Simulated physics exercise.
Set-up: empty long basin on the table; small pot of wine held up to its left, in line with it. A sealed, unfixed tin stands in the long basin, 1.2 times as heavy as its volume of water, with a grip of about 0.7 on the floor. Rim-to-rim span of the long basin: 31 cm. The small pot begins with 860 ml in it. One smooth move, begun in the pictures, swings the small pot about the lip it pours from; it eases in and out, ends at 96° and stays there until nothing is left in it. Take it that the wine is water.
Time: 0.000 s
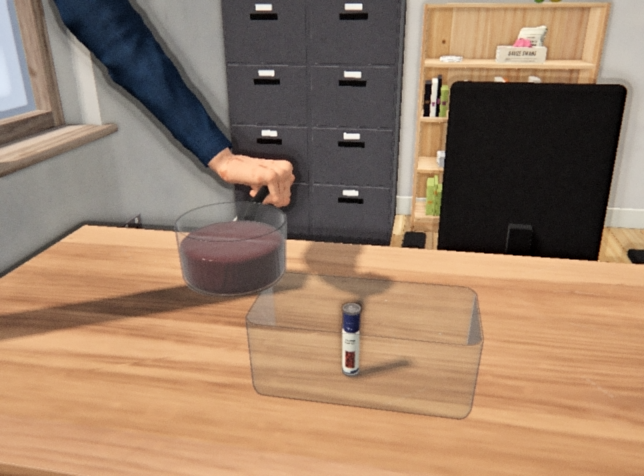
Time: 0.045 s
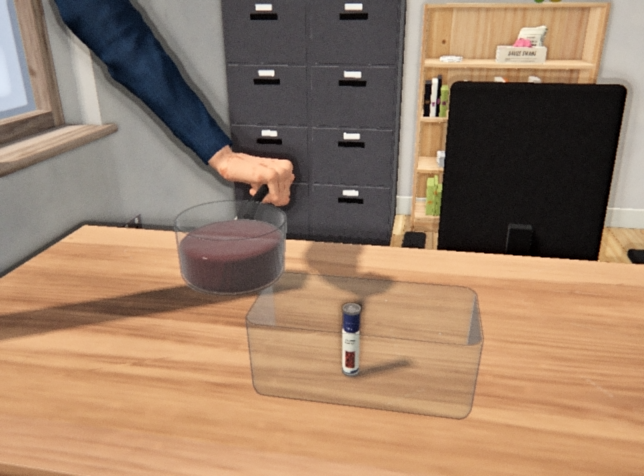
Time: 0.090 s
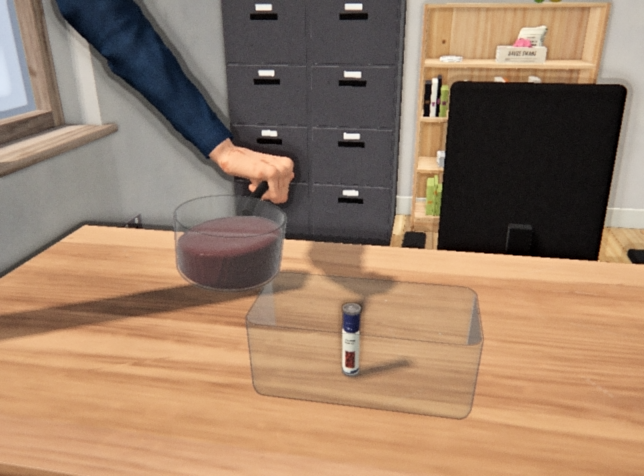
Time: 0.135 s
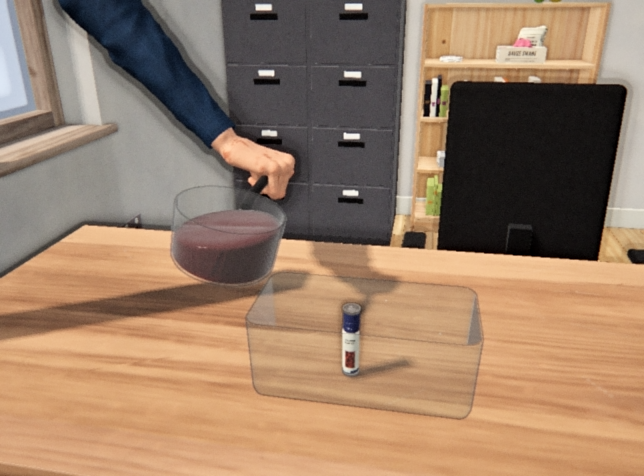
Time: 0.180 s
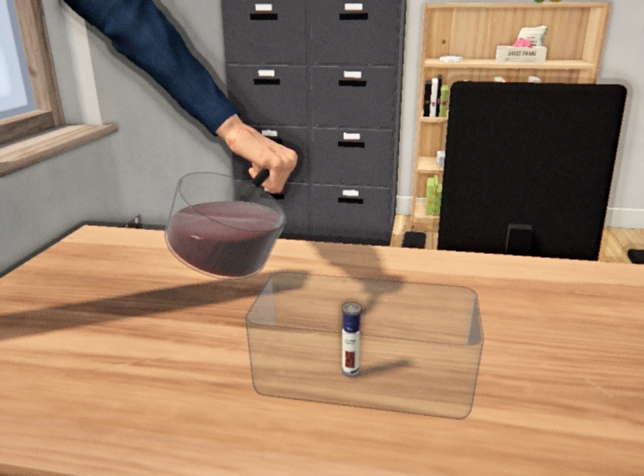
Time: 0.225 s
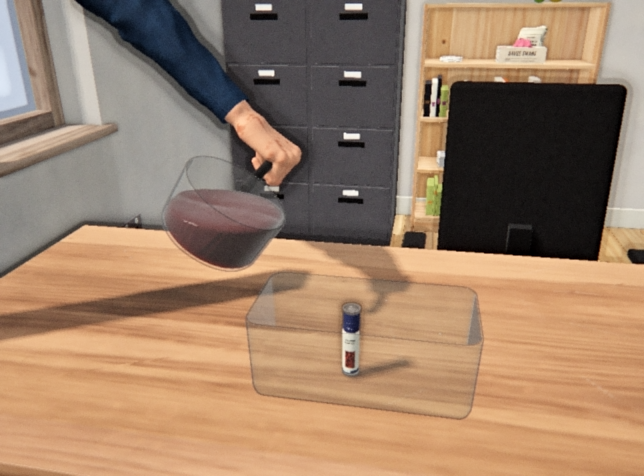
A hand tilts a small clear pot of dark red wine beside an empty basin.
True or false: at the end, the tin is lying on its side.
False.
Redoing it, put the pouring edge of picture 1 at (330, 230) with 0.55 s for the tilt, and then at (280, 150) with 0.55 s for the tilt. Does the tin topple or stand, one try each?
Trial 1 - tin tips; trial 2 - tin tips.
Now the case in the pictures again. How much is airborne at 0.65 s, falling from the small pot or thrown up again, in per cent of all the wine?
Roughly 26 %.
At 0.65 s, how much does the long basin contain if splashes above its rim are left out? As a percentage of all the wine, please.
The share is close to 64 percent.
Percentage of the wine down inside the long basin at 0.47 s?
Near 3 in a hundred.
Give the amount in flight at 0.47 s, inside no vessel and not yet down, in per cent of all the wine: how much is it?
40 %.
By 0.47 s the tilt is 91° and 56 per cent is still to pour; the tin stands where it began.
By 0.65 s the tilt is 96° and 10 per cent is still to pour; the tin stands where it began.
By 0.84 s the tilt is 96° and 3 per cent is still to pour; the tin stands where it began.
By 1.05 s the tilt is 96° and 1 per cent is still to pour; the tin stands where it began.
At rest the tin stands where it began.
